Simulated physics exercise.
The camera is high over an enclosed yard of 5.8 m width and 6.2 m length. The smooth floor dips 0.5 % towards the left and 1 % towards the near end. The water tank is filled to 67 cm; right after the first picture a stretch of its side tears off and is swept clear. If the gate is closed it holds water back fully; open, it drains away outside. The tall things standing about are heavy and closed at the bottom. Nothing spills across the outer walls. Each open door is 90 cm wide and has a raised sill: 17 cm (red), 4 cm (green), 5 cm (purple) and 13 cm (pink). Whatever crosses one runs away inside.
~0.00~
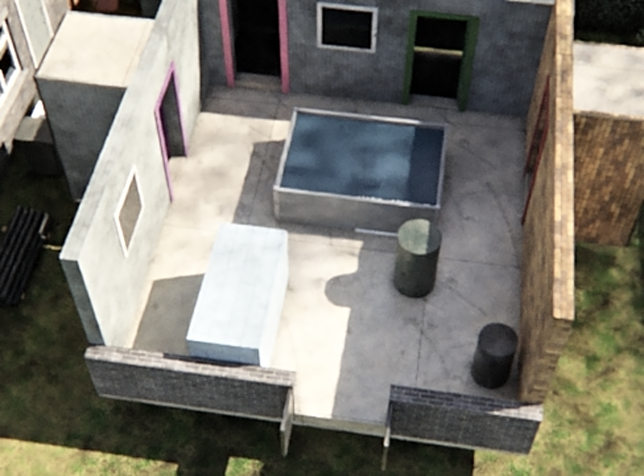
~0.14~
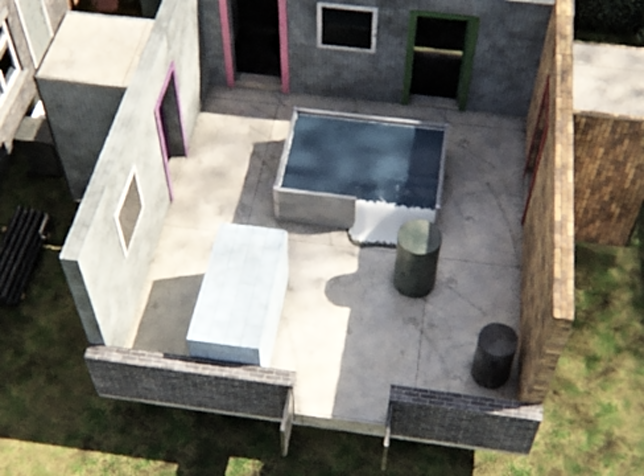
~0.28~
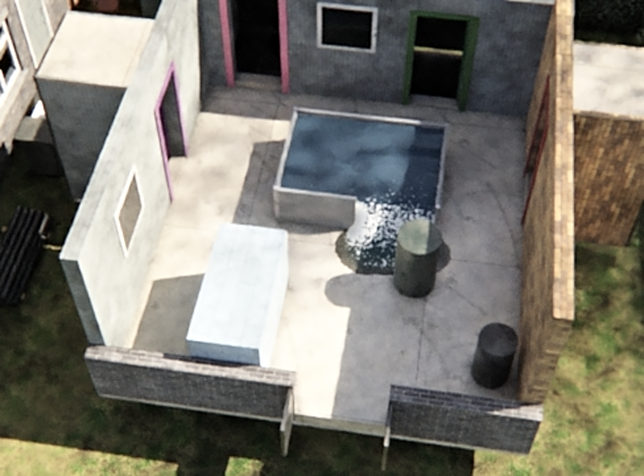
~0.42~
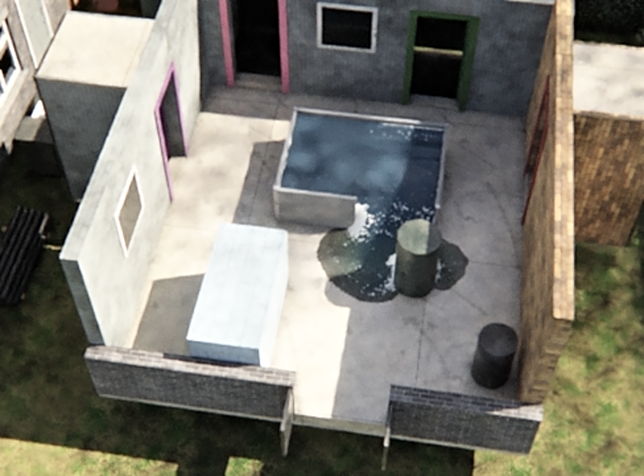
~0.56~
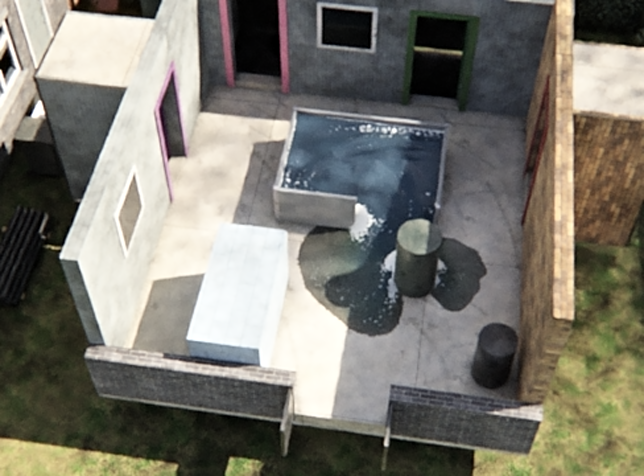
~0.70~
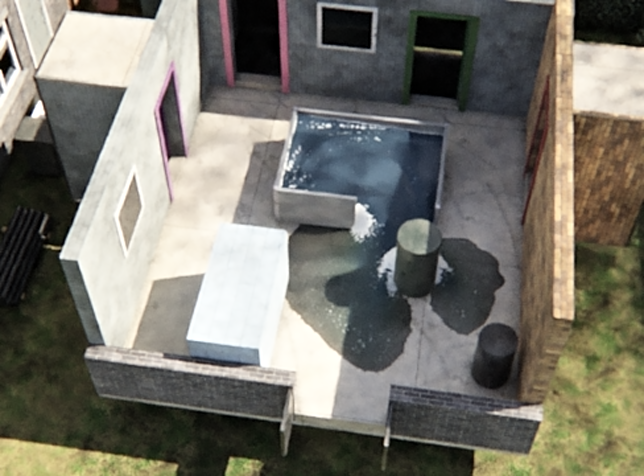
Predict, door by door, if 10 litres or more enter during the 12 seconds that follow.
The water let in: At the red door it does not reach the limit; at the green door it does not reach the limit; at the purple door it does not reach the limit; at the pink door it stays under the limit.
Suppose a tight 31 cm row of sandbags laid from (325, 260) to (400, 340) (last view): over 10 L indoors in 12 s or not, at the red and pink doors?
Then: Red below, pink below.
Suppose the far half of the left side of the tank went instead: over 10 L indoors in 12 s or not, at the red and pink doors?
Then: Red below, pink above.
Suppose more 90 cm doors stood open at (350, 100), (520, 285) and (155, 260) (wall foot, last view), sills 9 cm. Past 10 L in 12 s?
In that order: Not over, past it, below.
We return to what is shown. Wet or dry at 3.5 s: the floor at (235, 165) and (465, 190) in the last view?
In that order: Dry, wet.
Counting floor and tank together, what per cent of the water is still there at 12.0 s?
Roughly 58 in a hundred.
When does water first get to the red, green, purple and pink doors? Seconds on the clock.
Arrival: Red 1.8 s, green 3.8 s, purple 3.8 s, pink 9.0 s.
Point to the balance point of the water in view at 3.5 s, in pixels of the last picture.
Around (377, 252).
After 1.4 s water covers 30 % of the floor and is deepest (53 cm) near (406, 258); red door not reached, green door not reached, purple door not reached, pink door not reached.
After 2.2 s water covers 40 % of the floor and is deepest (40 cm) near (287, 396); red door 6 cm at the sill, 0 L in, green door not reached, purple door not reached, pink door not reached.
After 3.5 s water covers 60 % of the floor and is deepest (26 cm) near (406, 258); red door 5 cm at the sill, 0 L in, green door not reached, purple door not reached, pink door not reached.
After 7.0 s water covers 85 % of the floor and is deepest (16 cm) near (287, 331); red door 3 cm at the sill, 0 L in, green door 3 cm at the sill, 2 L in, purple door 2 cm at the sill, 0 L in, pink door not reached.
After 12.0 s water covers 100 % of the floor and is deepest (11 cm) near (277, 384); red door 2 cm at the sill, 0 L in, green door 4 cm at the sill, 2 L in, purple door 4 cm at the sill, 1 L in, pink door 4 cm at the sill, 0 L in.
